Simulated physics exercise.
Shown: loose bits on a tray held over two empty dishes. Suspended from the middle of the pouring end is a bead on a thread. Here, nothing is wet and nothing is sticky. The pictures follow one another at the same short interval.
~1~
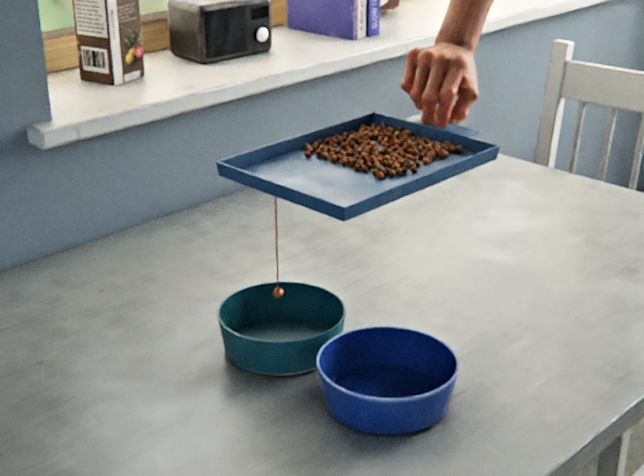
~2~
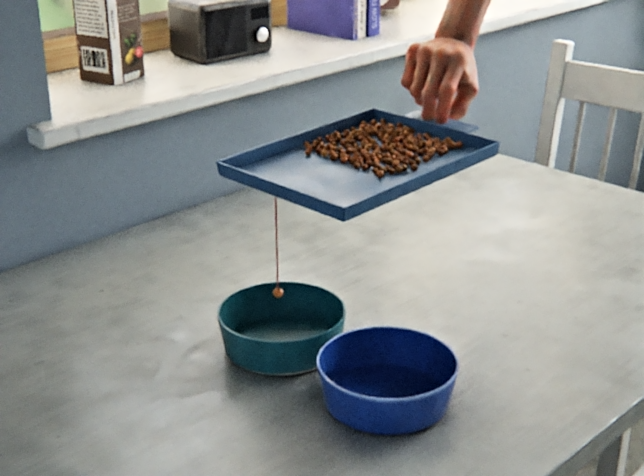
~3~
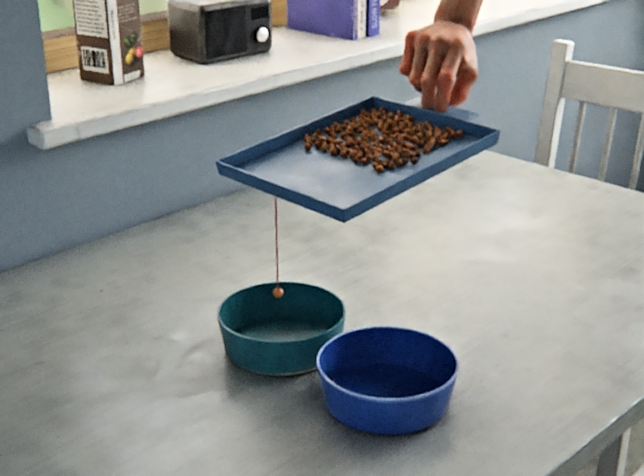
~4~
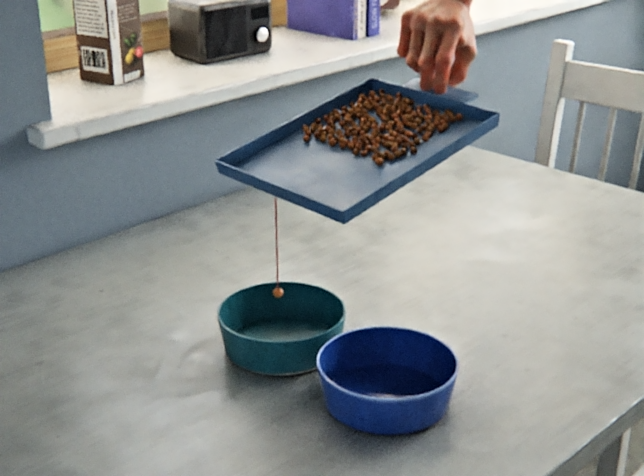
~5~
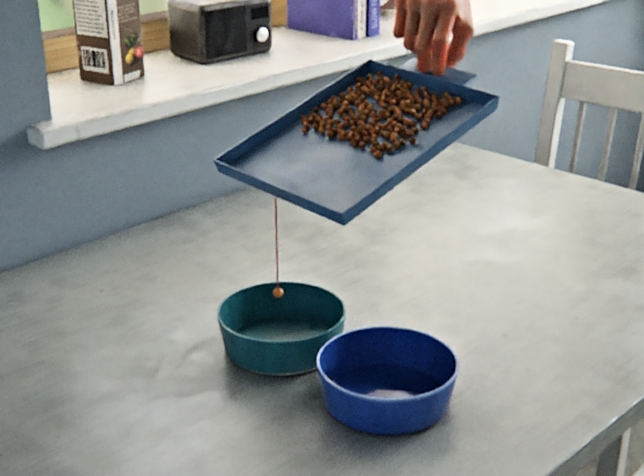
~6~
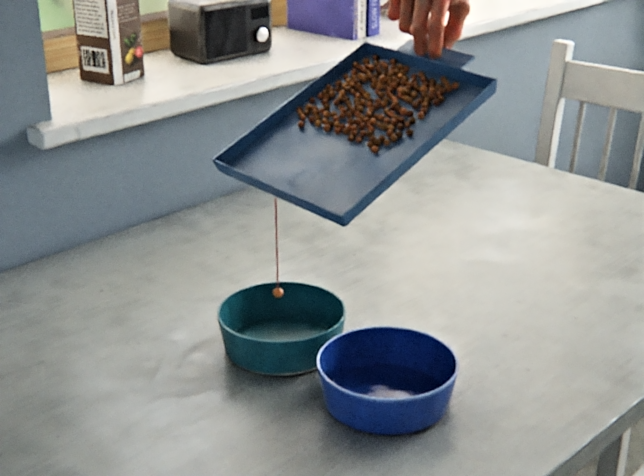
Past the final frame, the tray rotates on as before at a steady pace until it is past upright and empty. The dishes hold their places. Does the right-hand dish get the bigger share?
No, the left-hand dish does.
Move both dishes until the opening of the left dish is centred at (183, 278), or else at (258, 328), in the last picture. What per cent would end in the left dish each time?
Roughly 0% first, roughly 70% second.
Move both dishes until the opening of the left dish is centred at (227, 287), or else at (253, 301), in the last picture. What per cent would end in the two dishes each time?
First case: Some 60 %; second case: Some 70 %.
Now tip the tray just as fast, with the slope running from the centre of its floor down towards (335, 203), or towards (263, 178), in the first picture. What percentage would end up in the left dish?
Near 30 % and, after that, 20 %.
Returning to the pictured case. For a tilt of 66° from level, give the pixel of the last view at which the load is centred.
The middle of the load sits near (295, 203).
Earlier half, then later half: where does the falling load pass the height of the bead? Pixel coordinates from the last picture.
At about (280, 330), then at (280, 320).
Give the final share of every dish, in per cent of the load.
Left dish 40, right dish 10 %.
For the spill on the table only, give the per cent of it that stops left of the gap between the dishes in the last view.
It comes to 100 per cent or so.
Soon, tray tipped steeply; about two thirds on the tray; a stray few in the right dish; a stray few in the left dish; a stray few outside both; about a third in the air.
A while on, tray tipped past a quarter turn; about half on the tray; a small part in the right dish; a small part in the left dish; about a third outside both; a small part in the air.
Towards the end, tray tipped past a quarter turn; a small part in the right dish; about half in the left dish; about half outside both.
Finally, tray tipped past a quarter turn; a small part in the right dish; about half in the left dish; about half outside both.
